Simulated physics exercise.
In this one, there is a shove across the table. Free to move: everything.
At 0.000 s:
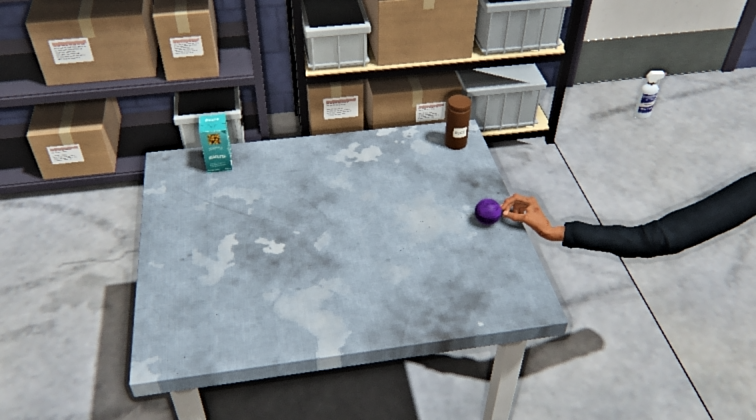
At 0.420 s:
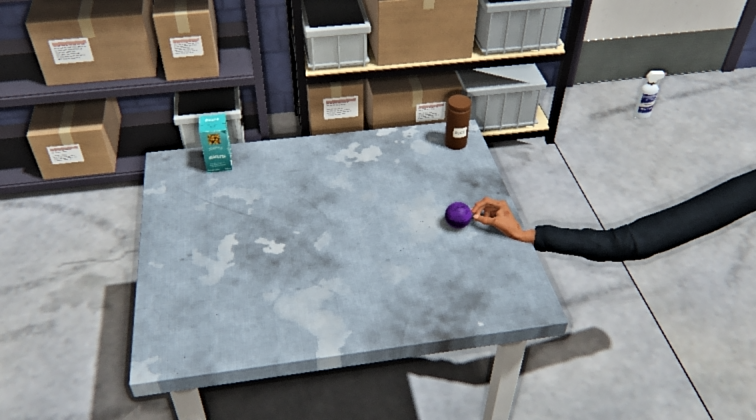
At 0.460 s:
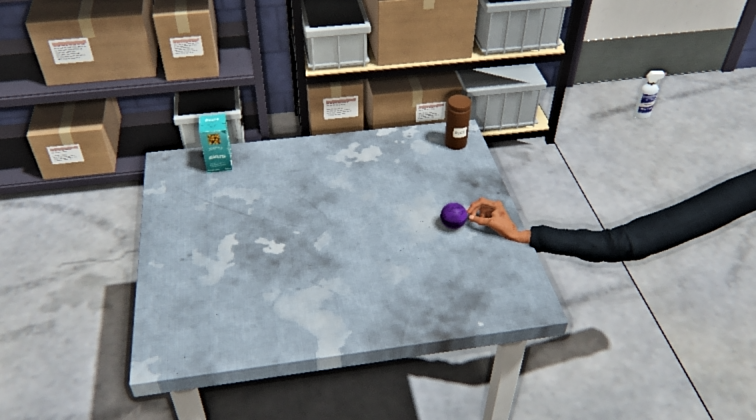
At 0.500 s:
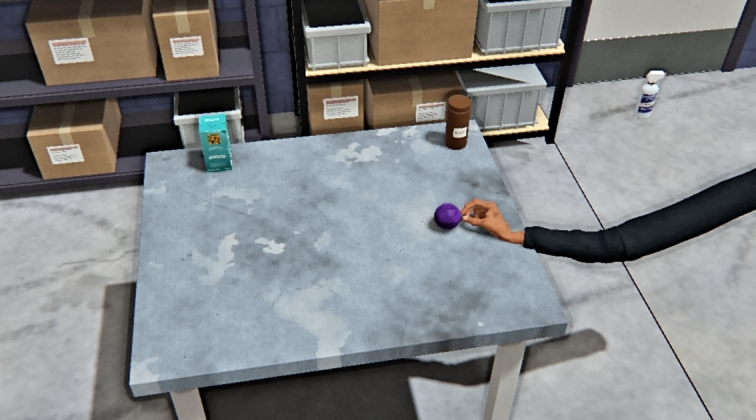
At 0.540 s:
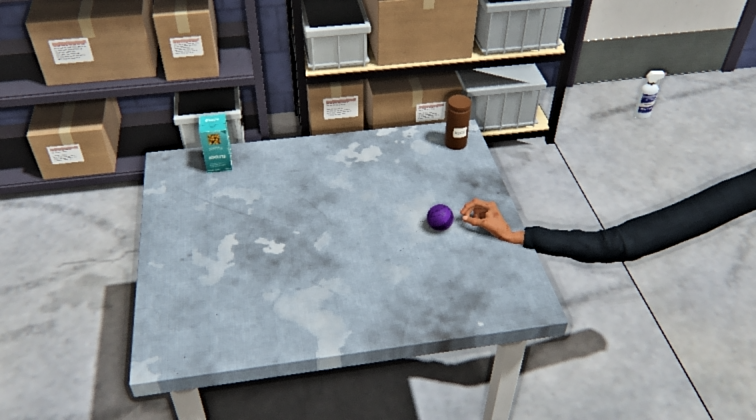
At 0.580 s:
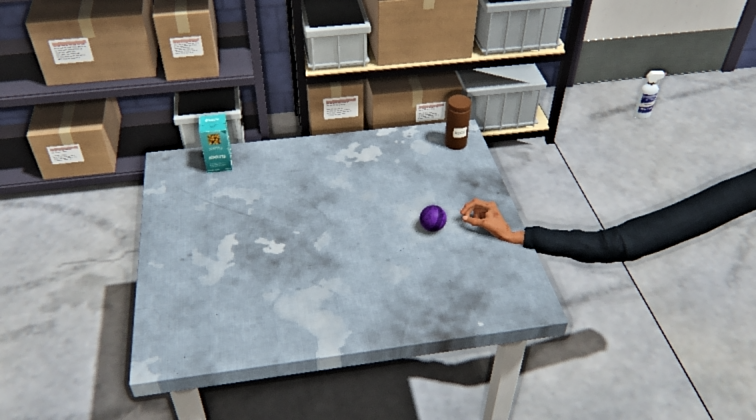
A hand in a dark sleeve reaches in from the right over a mottled grey table, seen from above in a storage room with shelves of cardboard boxes and grey bins behind. A purple ball sits at the fingertips, with a teal box at the table's back left and a brown bottle at its back right. The hand pushes the ball a short way left, then stays back as the ball rolls slightly farther left, the camera still.
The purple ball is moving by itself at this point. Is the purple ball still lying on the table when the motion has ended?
Yes, it is still up there.
After 0.78 s, purple ball rolled well along near (400, 223).
After 1.08 s, purple ball rolled well along near (356, 228).
After 1.38 s, purple ball rolled well along near (321, 232).
After 1.88 s, purple ball rolled well along near (280, 237).
At rest (2.8 s), moved from the start, purple ball. Seen from the same camera at the end, purple ball near (265, 239).
